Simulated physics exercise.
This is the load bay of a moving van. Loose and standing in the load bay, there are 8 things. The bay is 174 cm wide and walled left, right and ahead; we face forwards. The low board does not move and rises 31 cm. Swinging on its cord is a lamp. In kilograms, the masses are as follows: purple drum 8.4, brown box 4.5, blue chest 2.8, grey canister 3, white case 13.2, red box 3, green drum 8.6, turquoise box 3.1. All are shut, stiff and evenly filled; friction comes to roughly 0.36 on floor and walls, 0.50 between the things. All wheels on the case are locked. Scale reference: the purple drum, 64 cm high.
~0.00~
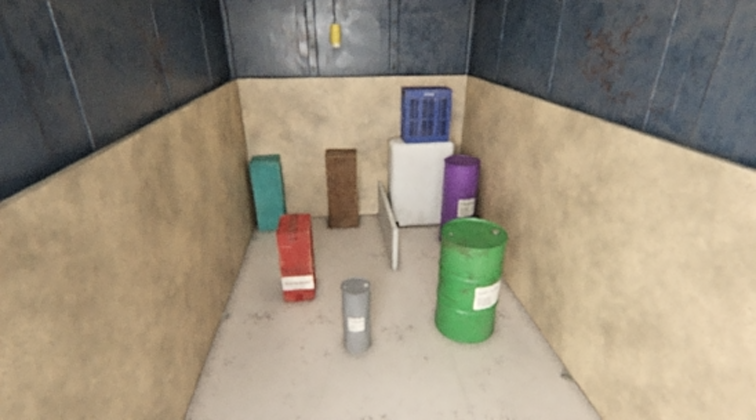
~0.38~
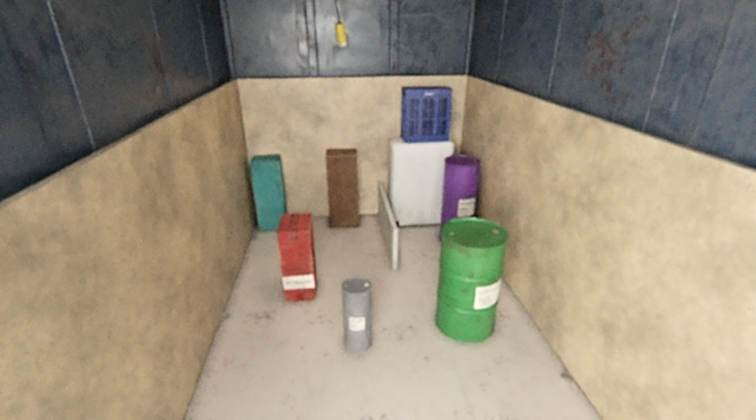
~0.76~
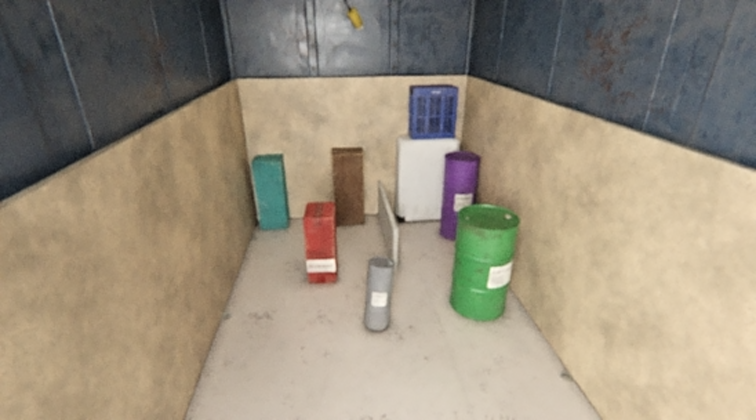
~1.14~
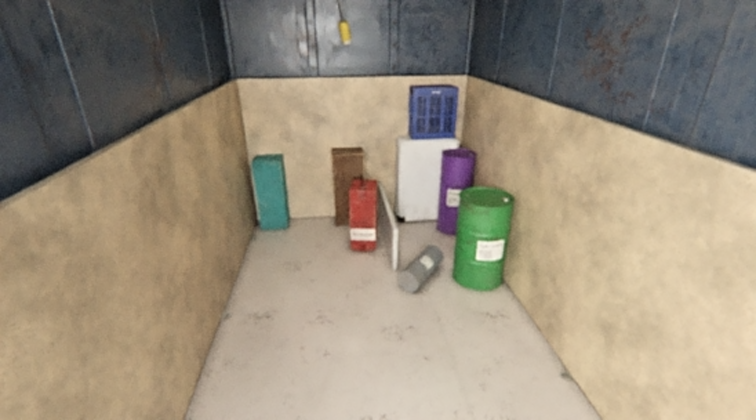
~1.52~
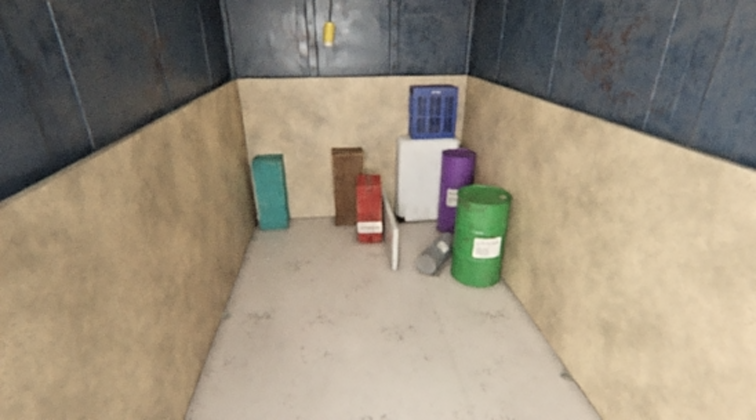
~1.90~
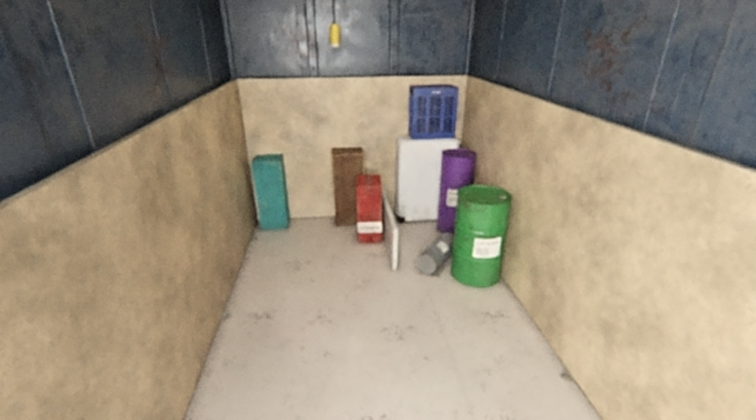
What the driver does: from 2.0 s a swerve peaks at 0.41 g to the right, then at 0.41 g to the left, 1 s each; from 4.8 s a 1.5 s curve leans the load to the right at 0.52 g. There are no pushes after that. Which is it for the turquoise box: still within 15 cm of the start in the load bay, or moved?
Looks like the turquoise box gets moved away.
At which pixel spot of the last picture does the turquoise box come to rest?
Somewhere around (336, 189).
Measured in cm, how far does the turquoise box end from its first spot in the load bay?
54 cm.
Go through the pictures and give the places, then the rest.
The first frame shows no push; turquoise box (270, 193); purple drum (459, 202).
The second frame shows force 0.43 g forwards, 0.36 g right; blue chest (425, 114); grey canister (357, 315).
The third frame shows force 0.43 g forwards, 0.36 g right; grey canister (379, 293) 9° off upright; white case (425, 179) moved 11 cm.
The fourth frame shows force 0.11 g forwards, 0.09 g right; grey canister (422, 268) on its side; green drum (482, 238) moved 48 cm.
The fifth frame shows no push; grey canister (437, 252) on its side; brown box (349, 187) moved 6 cm.
The sixth frame shows no push; turquoise box (272, 192) moved 2 cm; grey canister (437, 252) on its side.
After 5.10 s, force 0.52 g right; turquoise box moved 3 cm near (273, 192); grey canister on its side; red box moved 82 cm.
After 5.40 s, force 0.52 g right; turquoise box moved 14 cm near (287, 192); grey canister on its side; green drum moved 51 cm.
In the end (6.9 s), toppled in the load bay, grey canister; not toppled but over 15 cm from the start, purple drum, brown box, blue chest, white case, red box, green drum and turquoise box. In the last view, turquoise box near (336, 189).
